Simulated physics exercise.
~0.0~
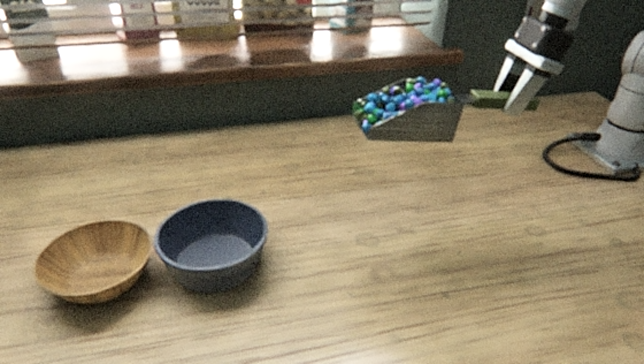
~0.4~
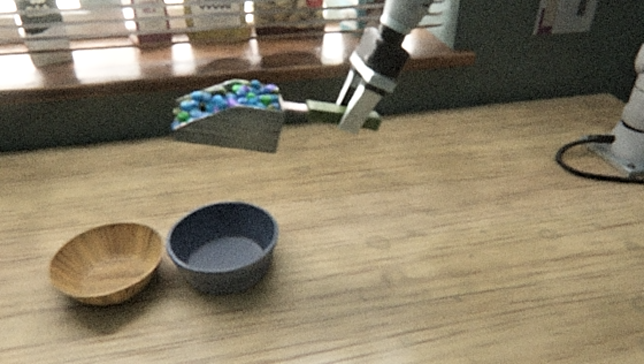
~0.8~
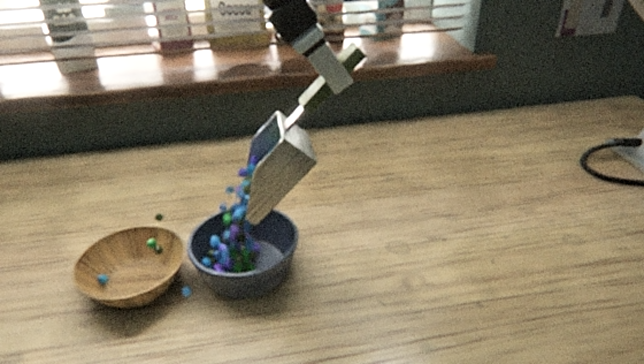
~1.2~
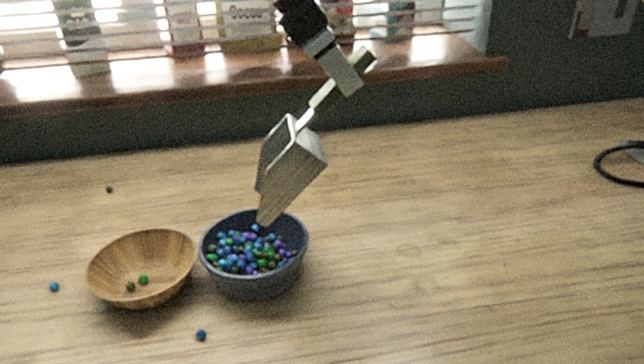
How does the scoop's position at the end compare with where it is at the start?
At the start the scoop is held level well to the right of both bowls, near the back of the table. By the end it is further left and hangs tipped just above the dark blue bowl.
